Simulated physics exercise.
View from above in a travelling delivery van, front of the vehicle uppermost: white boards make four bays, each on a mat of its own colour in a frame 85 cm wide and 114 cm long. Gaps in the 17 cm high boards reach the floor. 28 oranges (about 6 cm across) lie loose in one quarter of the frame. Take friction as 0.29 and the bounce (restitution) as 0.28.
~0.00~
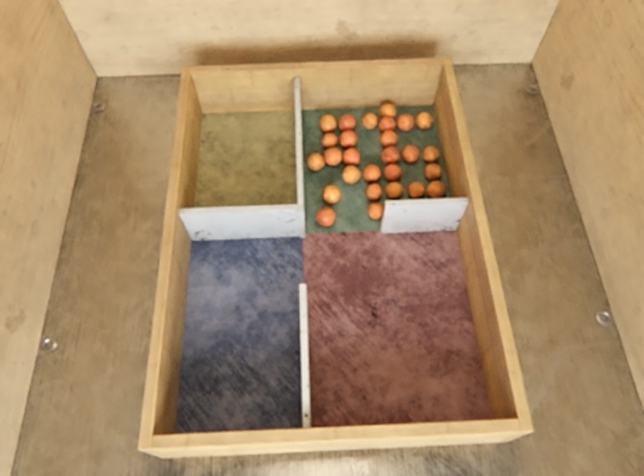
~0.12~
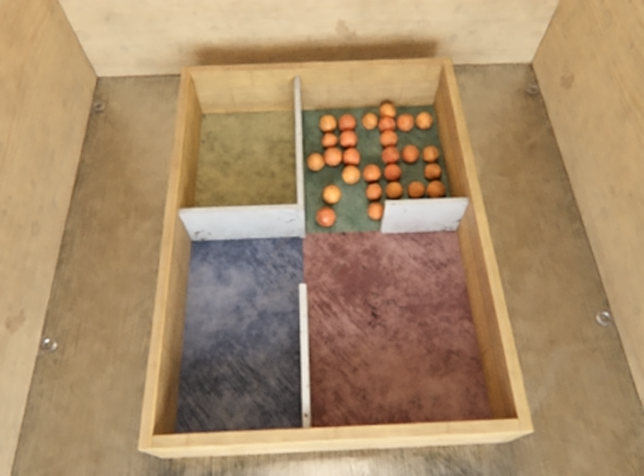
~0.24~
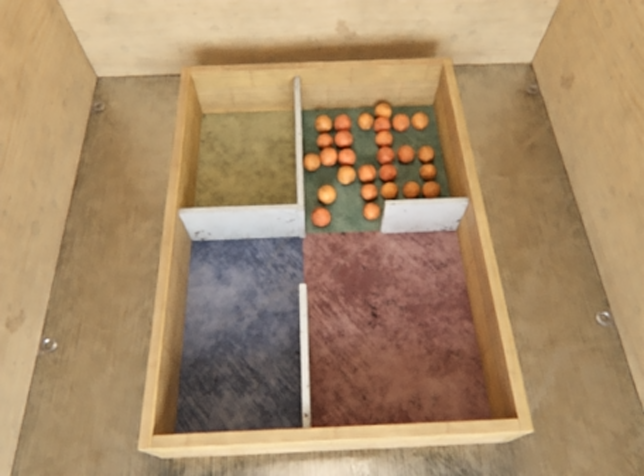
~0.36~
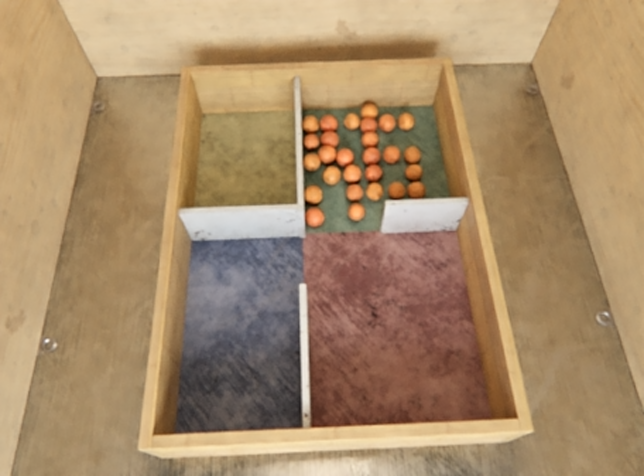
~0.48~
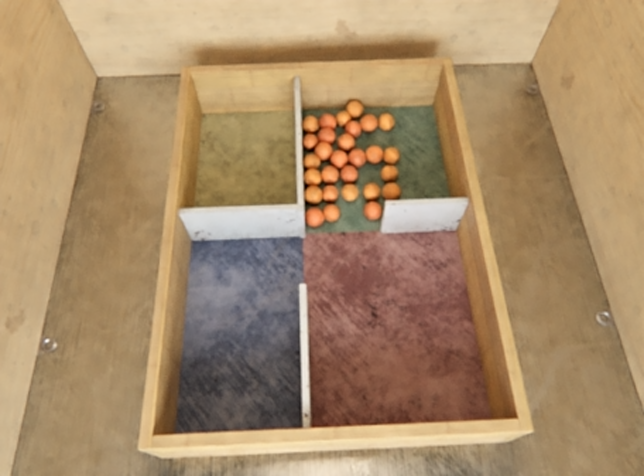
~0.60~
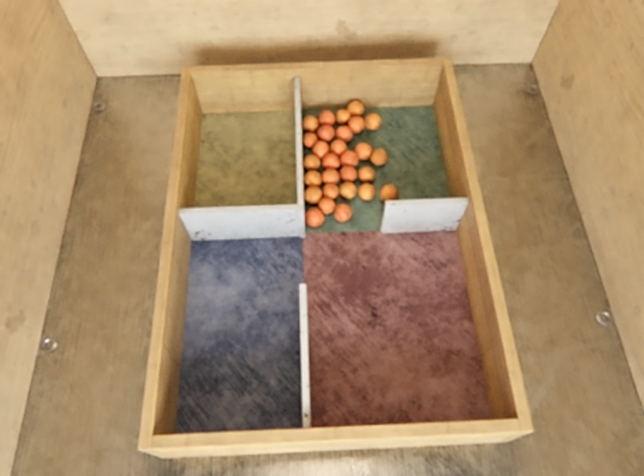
Loose oranges on the green mat roll left and bunch up against the white board.
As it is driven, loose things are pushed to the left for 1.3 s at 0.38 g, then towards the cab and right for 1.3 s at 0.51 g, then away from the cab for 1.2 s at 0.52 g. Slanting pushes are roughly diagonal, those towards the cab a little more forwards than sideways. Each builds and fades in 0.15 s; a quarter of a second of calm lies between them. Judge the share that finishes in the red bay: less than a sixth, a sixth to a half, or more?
Expect a sixth to a half of the load in the red bay.
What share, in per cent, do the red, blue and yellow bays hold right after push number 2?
By then: Red 0, blue 0, yellow 0 per cent.
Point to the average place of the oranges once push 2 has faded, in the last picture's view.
Around (392, 130).
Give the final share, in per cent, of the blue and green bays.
About: Blue 0, green 60 per cent.
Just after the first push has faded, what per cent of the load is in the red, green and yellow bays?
By then: Red 0, green 90, yellow 0 per cent.
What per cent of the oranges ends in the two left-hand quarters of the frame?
Some 0 per cent.
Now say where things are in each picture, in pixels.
Middle of the blue mat (243, 331); middle of the green mat (373, 164); middle of the red mat (391, 325); middle of the yellow mat (248, 169); 28 in the green bay; the orange farthest behind, in the direction of the first push, is at (431, 154), in the first frame.
In the second frame, 28 in the green bay; the orange farthest behind, in the direction of the first push, is at (431, 154).
In the third frame, 28 in the green bay; the orange farthest behind, in the direction of the first push, is at (426, 155).
In the fourth frame, 28 in the green bay; the orange farthest behind, in the direction of the first push, is at (412, 155).
In the fifth frame, 28 in the green bay; the orange farthest behind, in the direction of the first push, is at (391, 156).
In the sixth frame, 28 in the green bay; the orange farthest behind, in the direction of the first push, is at (389, 194).
After push 1 (1.54 s), 1 in the red bay, 1 in the blue bay and 26 in the green bay.
After push 2 (3.09 s), 28 in the green bay.
After push 3 (4.54 s), 11 in the red bay, 1 in the blue bay and 16 in the green bay.
When it is over (at 5.28 s), 11 in the red bay, 1 in the blue bay and 16 in the green bay. Asked share, 11 of 28, 39 per cent.
